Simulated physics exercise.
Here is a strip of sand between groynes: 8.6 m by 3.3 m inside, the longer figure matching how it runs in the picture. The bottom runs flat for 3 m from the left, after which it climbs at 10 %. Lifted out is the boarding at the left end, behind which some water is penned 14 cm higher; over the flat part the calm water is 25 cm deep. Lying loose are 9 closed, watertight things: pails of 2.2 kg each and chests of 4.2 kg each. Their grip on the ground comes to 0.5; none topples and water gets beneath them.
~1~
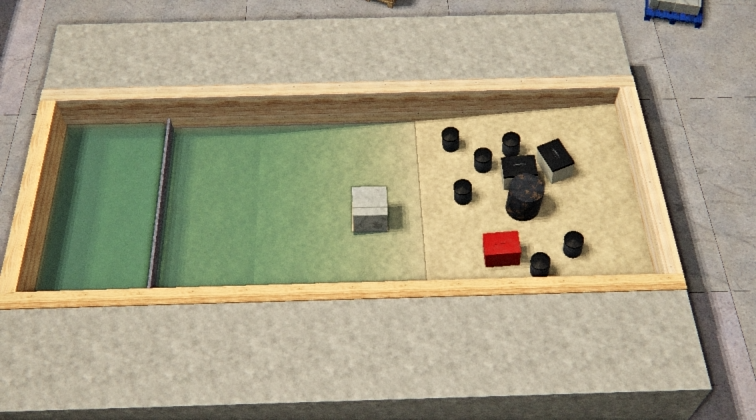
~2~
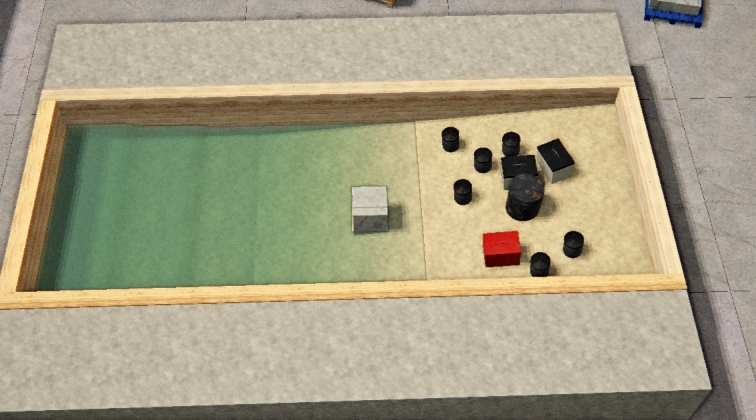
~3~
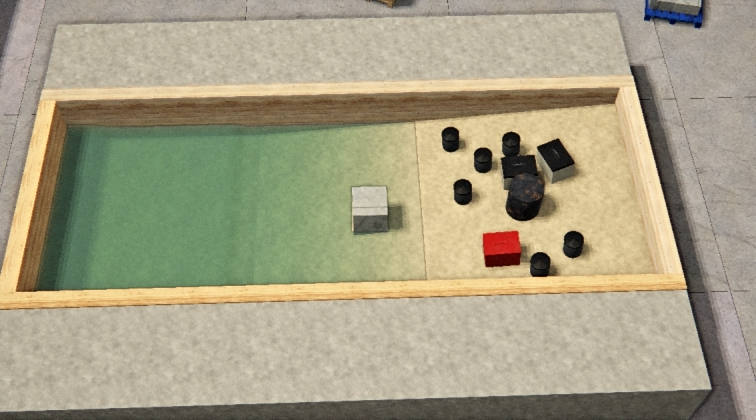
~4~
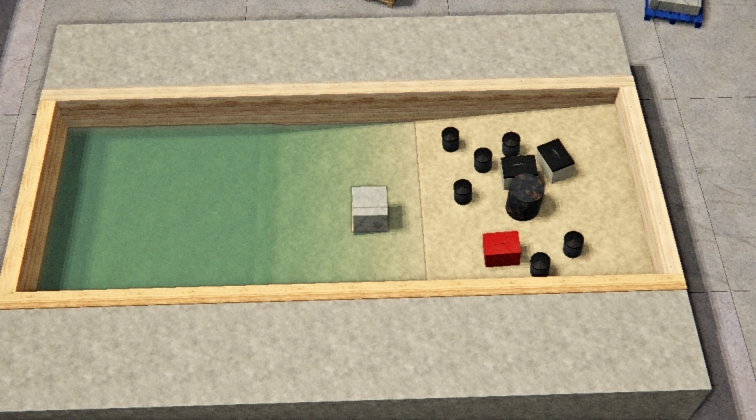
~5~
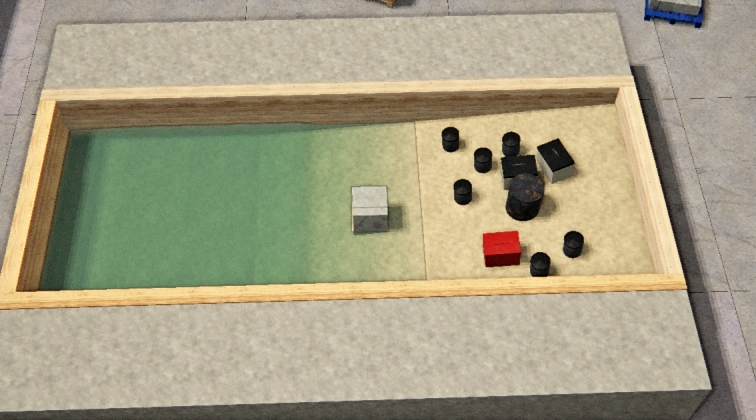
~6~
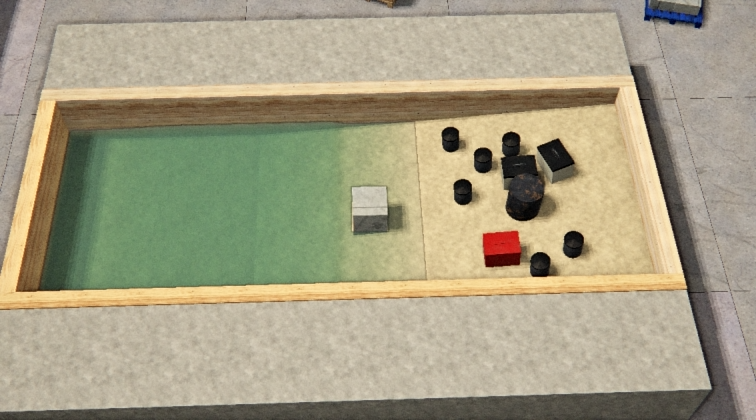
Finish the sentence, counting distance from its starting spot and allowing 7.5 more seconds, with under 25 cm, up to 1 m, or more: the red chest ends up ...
The red chest ends up more than 1 m from its start.
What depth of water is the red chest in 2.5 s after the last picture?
Roughly 3 cm.
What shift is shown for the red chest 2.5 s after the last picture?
Some 0 cm from the start.
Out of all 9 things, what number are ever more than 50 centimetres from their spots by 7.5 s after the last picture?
The total is 4.
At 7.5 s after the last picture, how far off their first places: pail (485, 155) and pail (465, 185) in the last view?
Respectively 80 and 200 centimetres.
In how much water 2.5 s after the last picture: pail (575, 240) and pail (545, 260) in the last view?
Around 0 cm and 1 cm.
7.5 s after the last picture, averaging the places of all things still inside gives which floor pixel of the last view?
Close to pixel (467, 195).
Then, 0.6 s after the last picture the red chest is near (504, 243), 0.0 m from its start, aground; 0 afloat.
Then, 2.5 s after the last picture the red chest is near (505, 242), 0.0 m from its start, aground; 2 afloat.
Then, 4.8 s after the last picture the red chest is near (422, 256), 1.2 m from its start, afloat; 2 afloat.
Then, 7.5 s after the last picture the red chest is near (317, 270), 2.6 m from its start, afloat; 2 afloat.
